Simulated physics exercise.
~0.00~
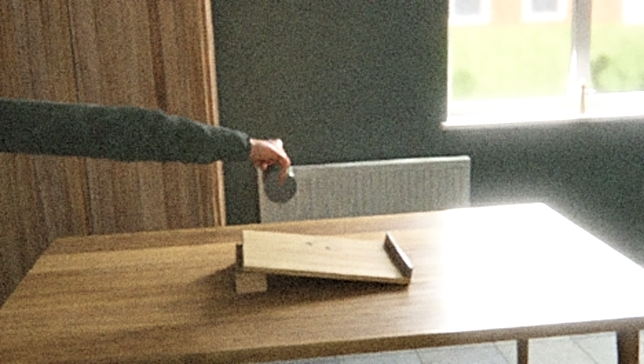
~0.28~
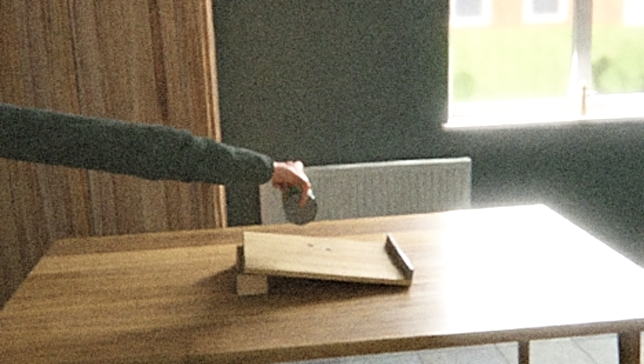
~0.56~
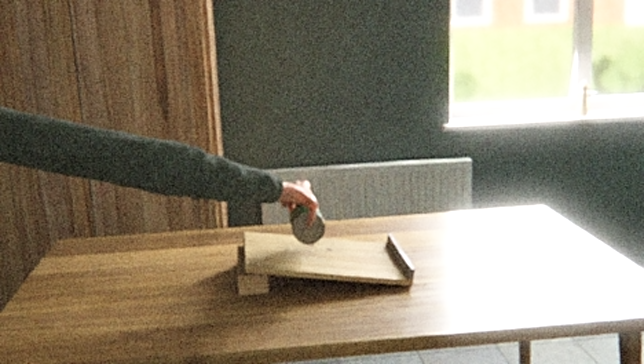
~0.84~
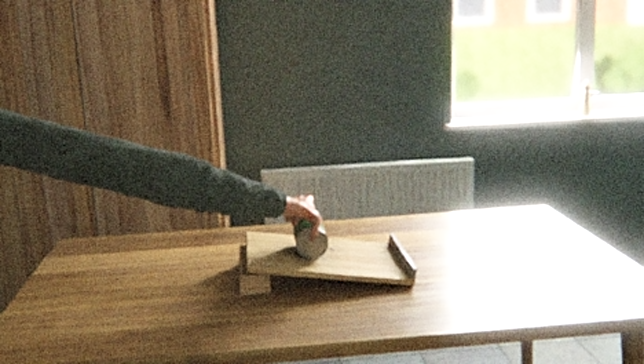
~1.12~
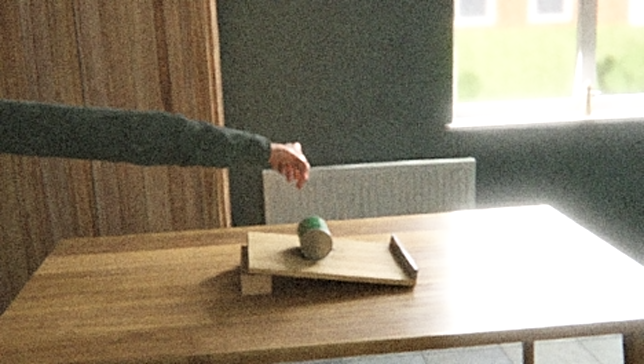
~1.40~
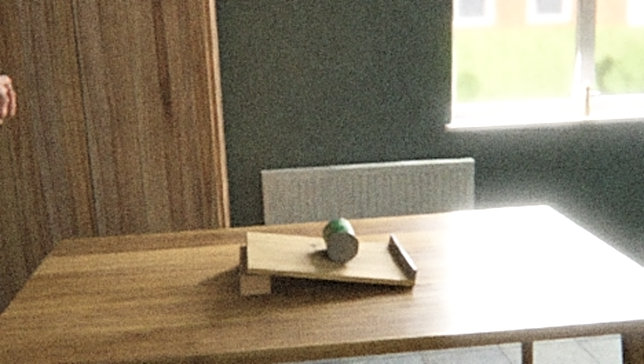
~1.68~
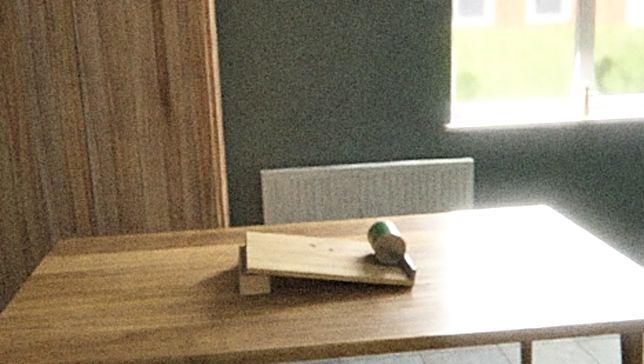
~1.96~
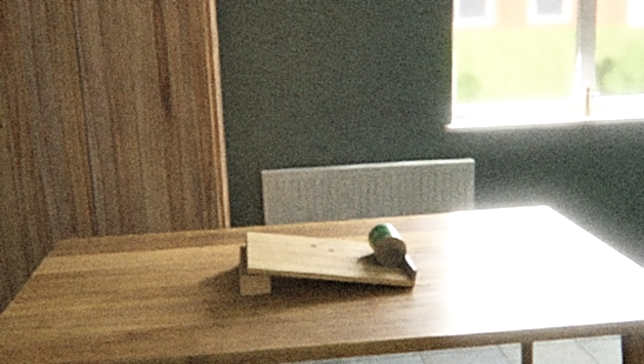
A green tin, set on a sloping board by a hand, rolls down to the raised edge.
